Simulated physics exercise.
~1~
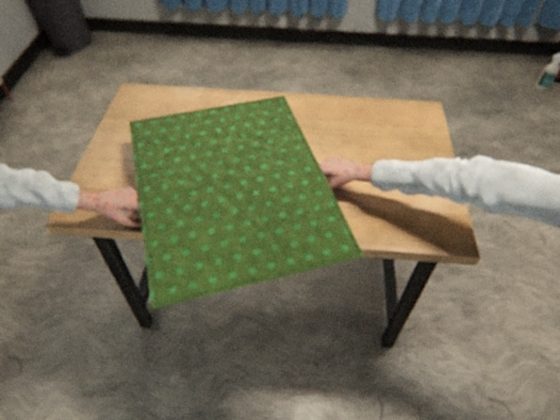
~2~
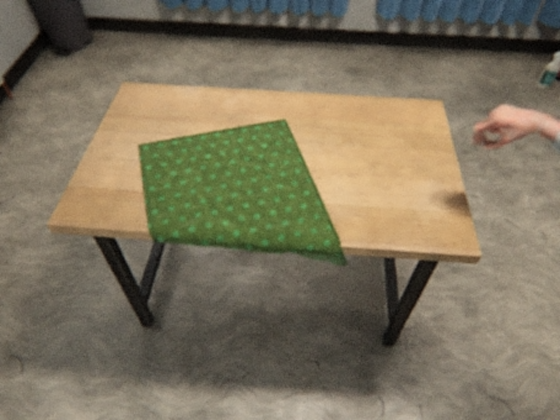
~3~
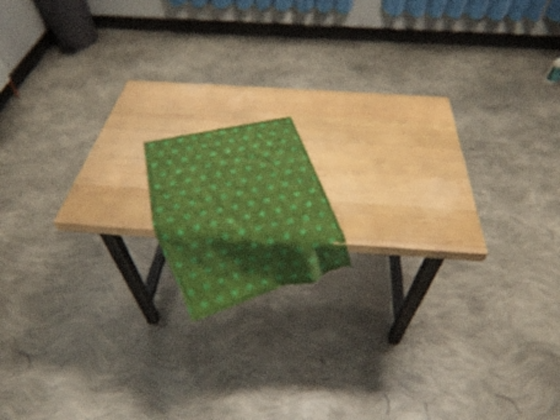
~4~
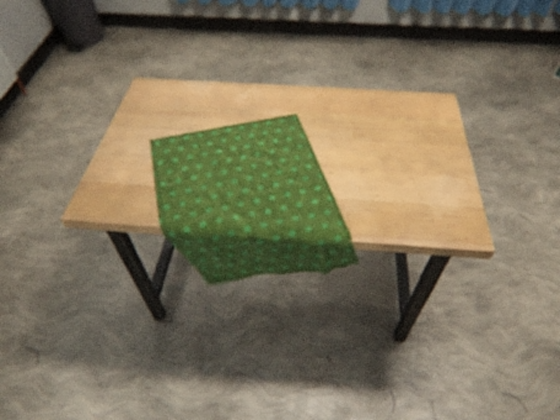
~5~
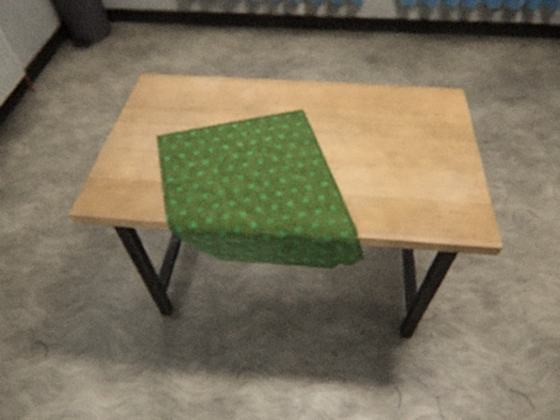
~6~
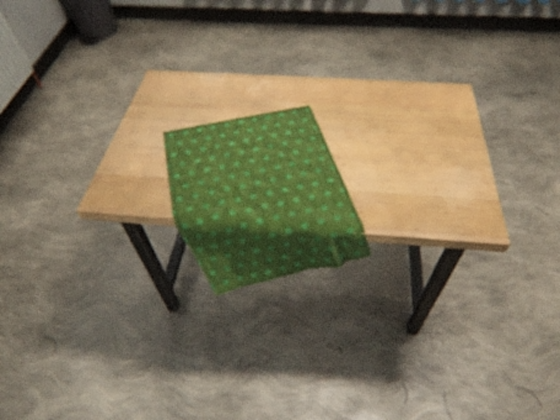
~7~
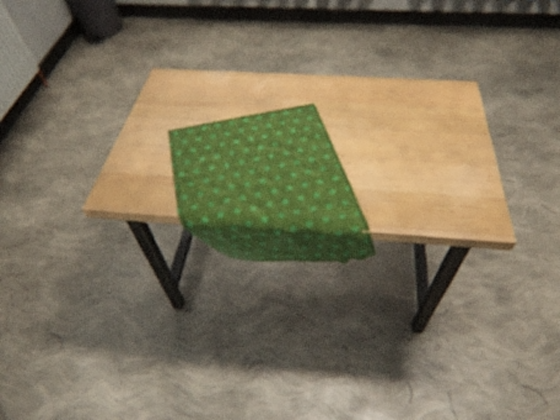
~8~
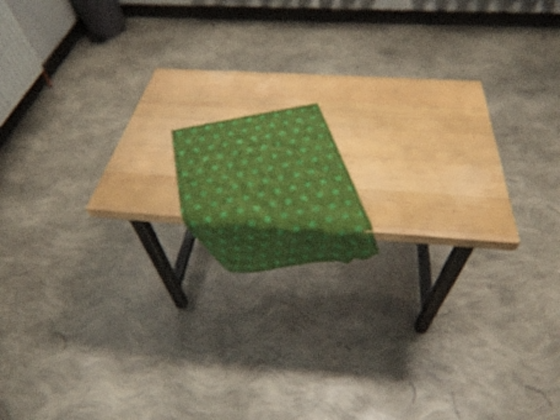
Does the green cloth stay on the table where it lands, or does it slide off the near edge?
It stays on the table, with its front part hanging over the near edge.
